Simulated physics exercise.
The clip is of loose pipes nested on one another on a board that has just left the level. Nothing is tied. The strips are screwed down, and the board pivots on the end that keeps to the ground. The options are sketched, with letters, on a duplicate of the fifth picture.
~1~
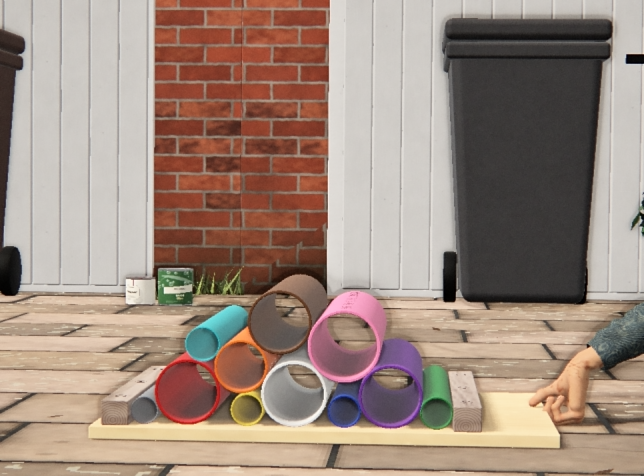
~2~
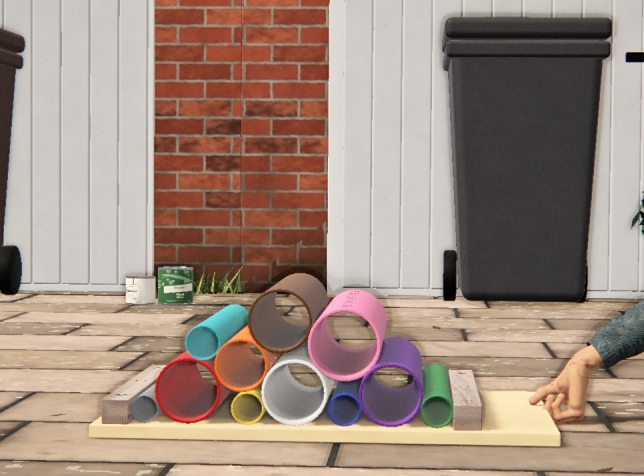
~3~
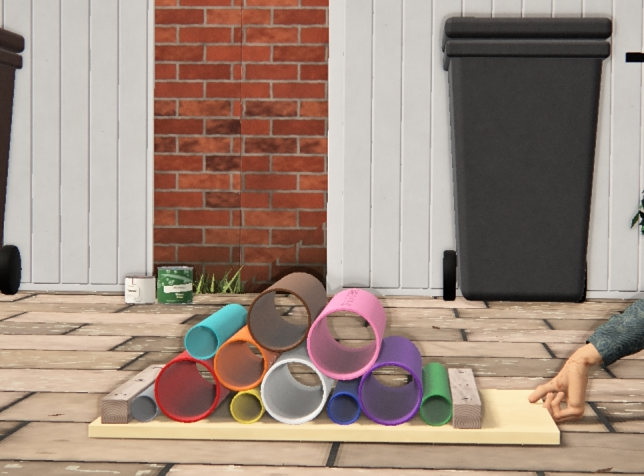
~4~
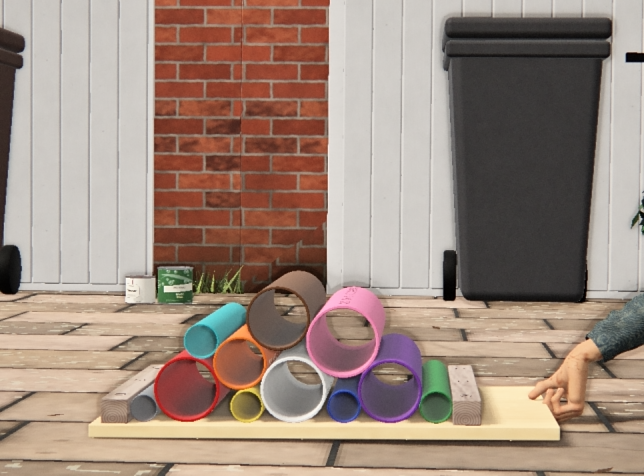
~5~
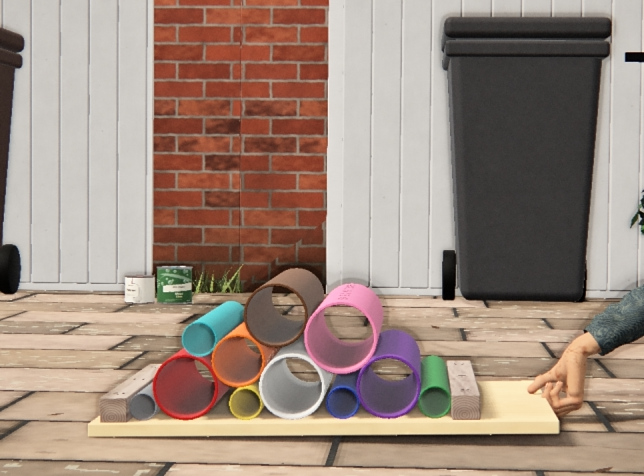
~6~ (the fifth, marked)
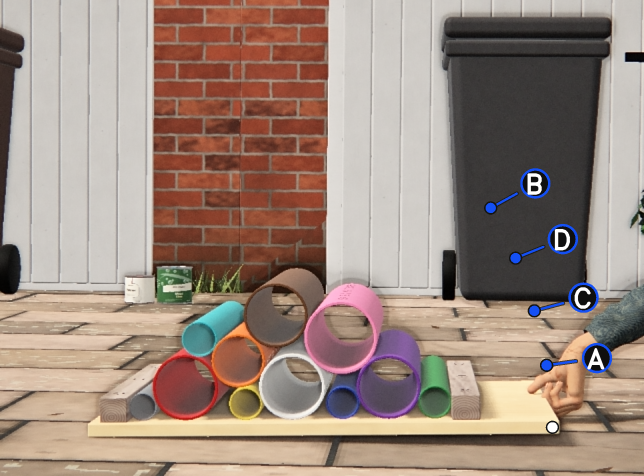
A hand at the right end slightly tilts a board stacked with colourful pipes.
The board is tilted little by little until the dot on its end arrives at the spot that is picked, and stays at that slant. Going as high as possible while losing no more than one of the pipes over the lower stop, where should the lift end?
At most to B.
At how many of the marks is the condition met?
Four of the four.
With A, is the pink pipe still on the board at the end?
Yes, with A.
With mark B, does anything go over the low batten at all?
At B: Yes.
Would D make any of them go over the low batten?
Yes.
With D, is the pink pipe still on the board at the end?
Yes, with D.
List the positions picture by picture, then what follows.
In the first picture, board (331, 403); red pipe (188, 392).
In the second picture, red pipe (188, 391).
In the third picture, board (331, 400); blue pipe (344, 409); purple pipe (390, 394); orange pipe (241, 365).
In the fourth picture, board (331, 399); red pipe (187, 389).
In the fifth picture, board (329, 395); red pipe (185, 388).
On the marked copy, A at (547, 365); B at (491, 208); C at (534, 311); D at (515, 258); the white dot at (553, 427).
With B. Early on, board at 17°.
Further on, board at 30°.
At the end, board at 30°, one over the low batten (turquoise).
As for the rest, A none over the low batten; C none over the low batten; D one over the low batten (turquoise).
